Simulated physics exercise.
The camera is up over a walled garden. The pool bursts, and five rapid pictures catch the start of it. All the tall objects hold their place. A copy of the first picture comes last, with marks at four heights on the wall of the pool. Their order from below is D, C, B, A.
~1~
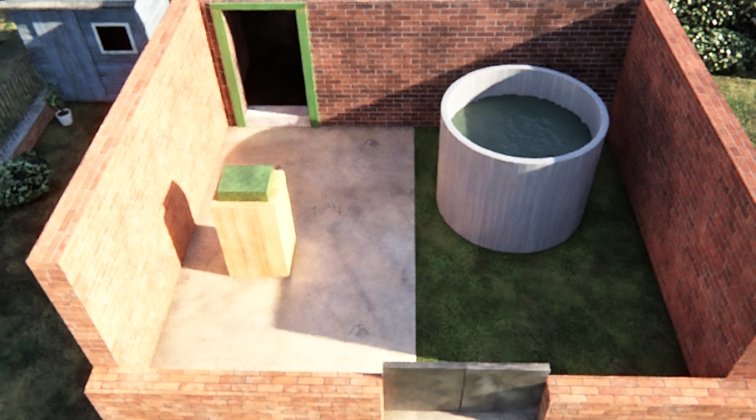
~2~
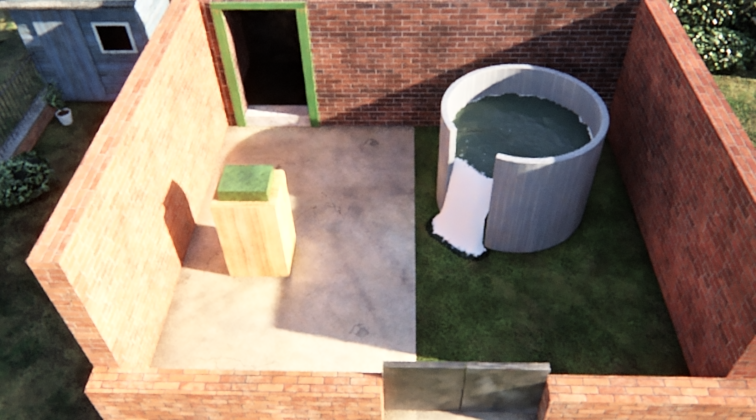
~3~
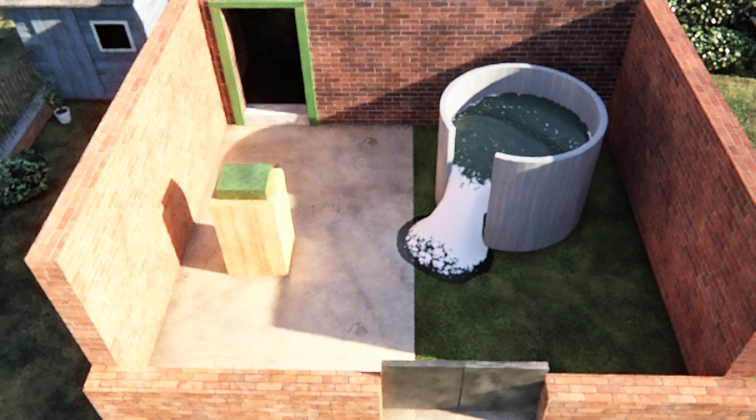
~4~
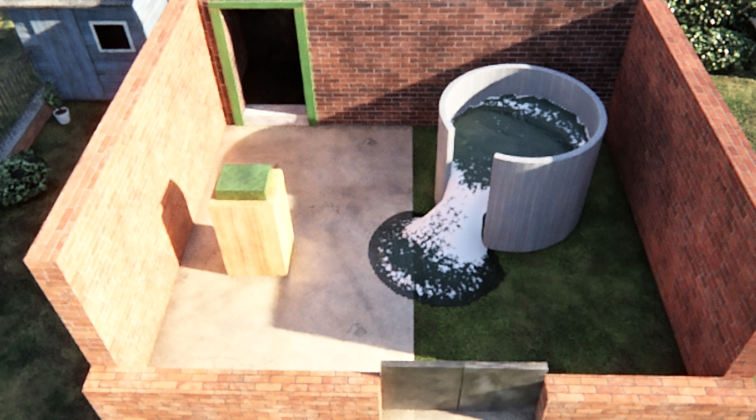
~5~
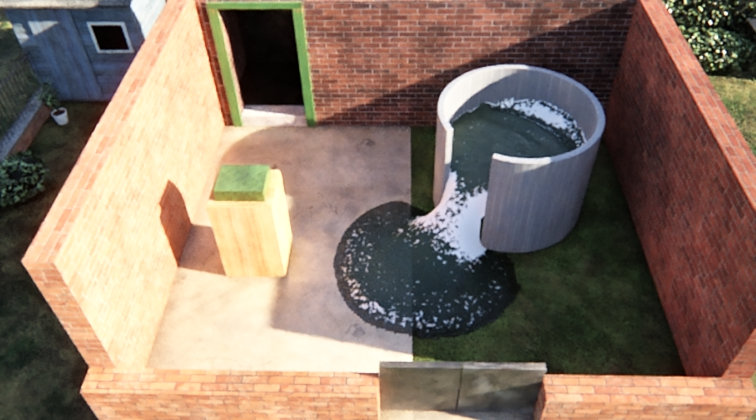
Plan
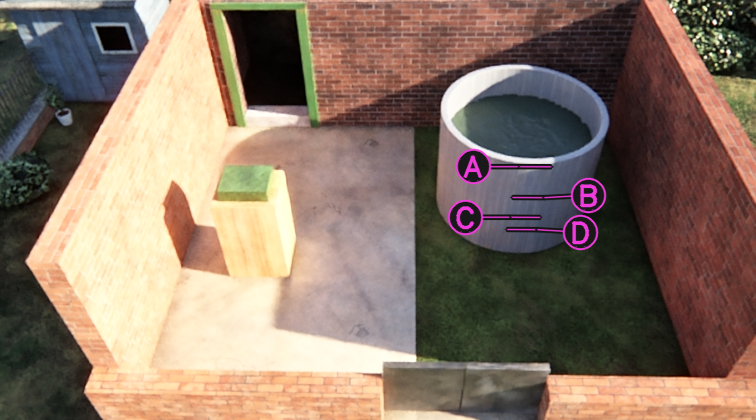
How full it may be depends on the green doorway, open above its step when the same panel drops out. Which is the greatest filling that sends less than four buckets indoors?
I would pick level B.
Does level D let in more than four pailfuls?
No, that is safe.
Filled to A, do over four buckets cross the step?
Yes, that goes wrong.
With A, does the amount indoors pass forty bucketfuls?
No.
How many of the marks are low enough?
Three.
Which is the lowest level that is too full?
That is level A.
In magenta, A at (534, 166); B at (528, 197); C at (524, 217); D at (522, 229); from the bottom up D, C, B, A.
For level A, about 12 bucketfuls get in.
For level B, a bucket or two gets in.
For level C, nothing gets over.
For level D, nothing gets over.
